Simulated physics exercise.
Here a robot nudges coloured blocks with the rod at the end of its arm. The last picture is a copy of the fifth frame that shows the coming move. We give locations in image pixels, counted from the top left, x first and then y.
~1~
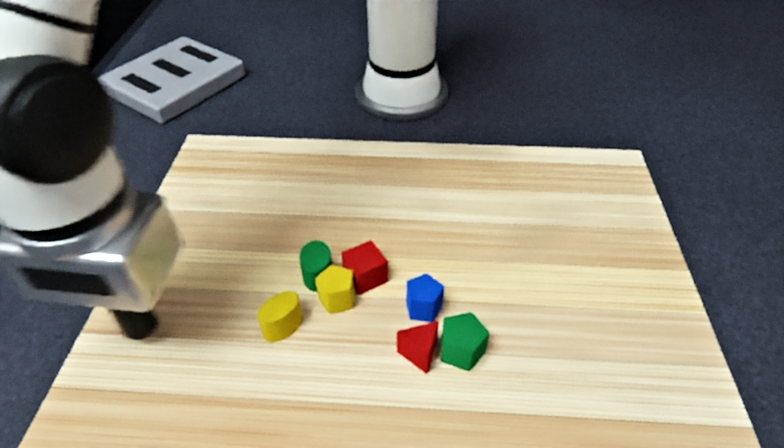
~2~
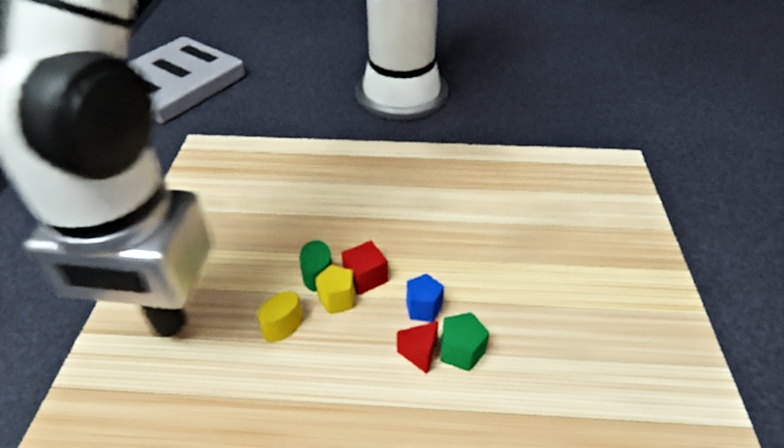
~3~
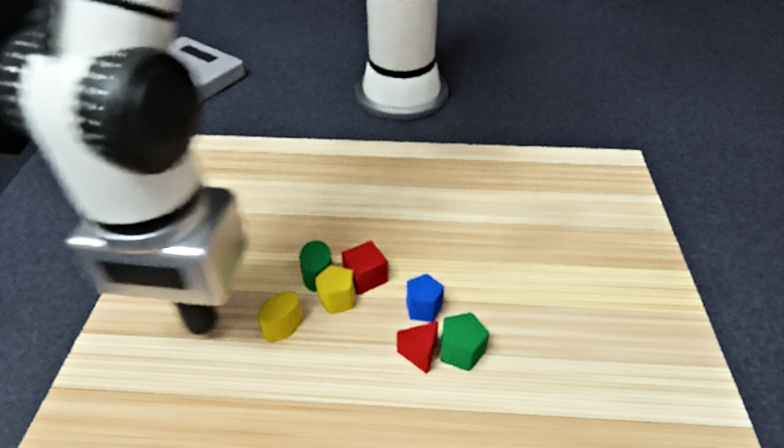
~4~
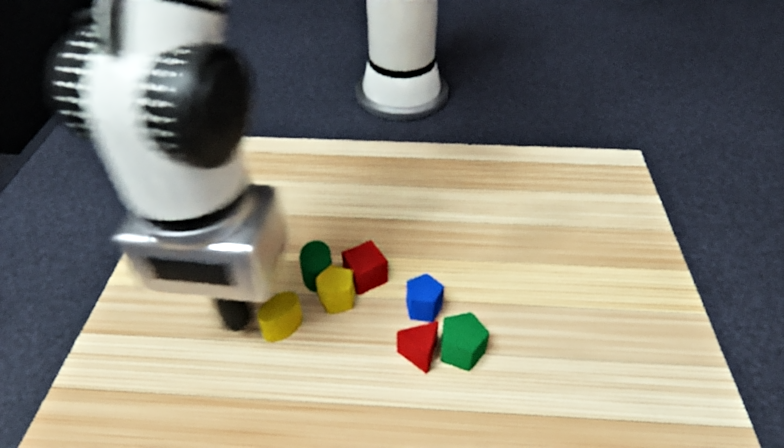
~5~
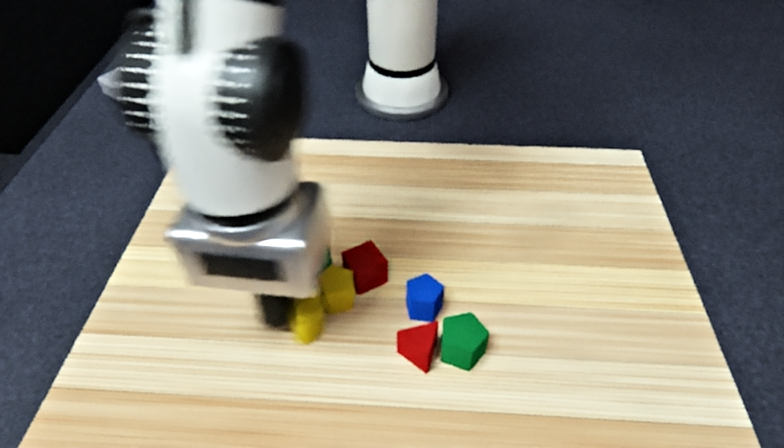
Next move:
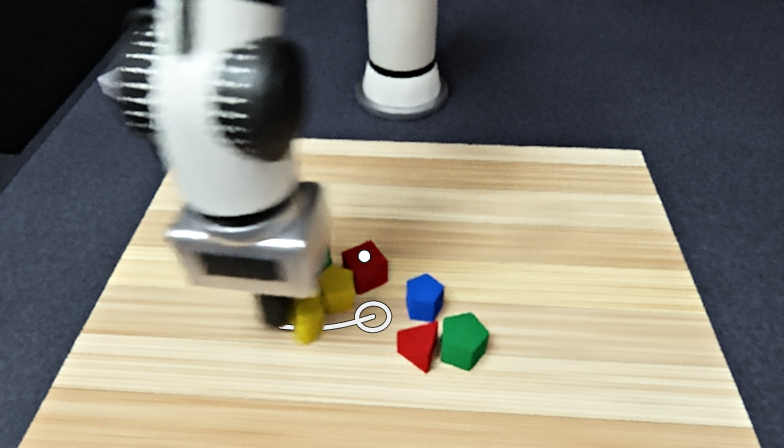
A white and black robot arm with a silver end and a short dark rod glides rightward from the left side of a pale wooden board, seen from above by a still camera. Yellow, green, red and blue blocks sit around the middle, with a white cylindrical base behind on dark cloth. The rod reaches the leftmost yellow block and pushes it slightly right, towards the yellow pentagon.
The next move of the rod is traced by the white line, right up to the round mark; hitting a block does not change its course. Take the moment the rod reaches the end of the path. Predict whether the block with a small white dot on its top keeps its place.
When the path is over, the block with a small white dot on its top has left its spot.
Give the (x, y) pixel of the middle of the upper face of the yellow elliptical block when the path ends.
My prediction: (392, 318).
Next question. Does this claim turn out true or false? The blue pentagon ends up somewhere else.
My answer: False.
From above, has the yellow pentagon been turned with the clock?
I expect not.
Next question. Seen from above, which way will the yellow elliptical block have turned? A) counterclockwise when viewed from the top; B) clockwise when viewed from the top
B
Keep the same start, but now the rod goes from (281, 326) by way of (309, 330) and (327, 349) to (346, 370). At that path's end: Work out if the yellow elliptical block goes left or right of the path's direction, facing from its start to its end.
The yellow elliptical block goes left.
Path on the board, from (281, 326) through (312, 328) and (343, 325) to (373, 317); the dot is on the red square.
The first path, step by step. Halfway along, rod (327, 315); yellow elliptical block (355, 315); yellow pentagon (344, 279), turned 40° anticlockwise.
At the end, rod (372, 305); yellow elliptical block (392, 318), turned 70° clockwise; yellow pentagon (352, 273), turned 70° anticlockwise; red square (373, 250), turned 25° anticlockwise; blue pentagon in place.
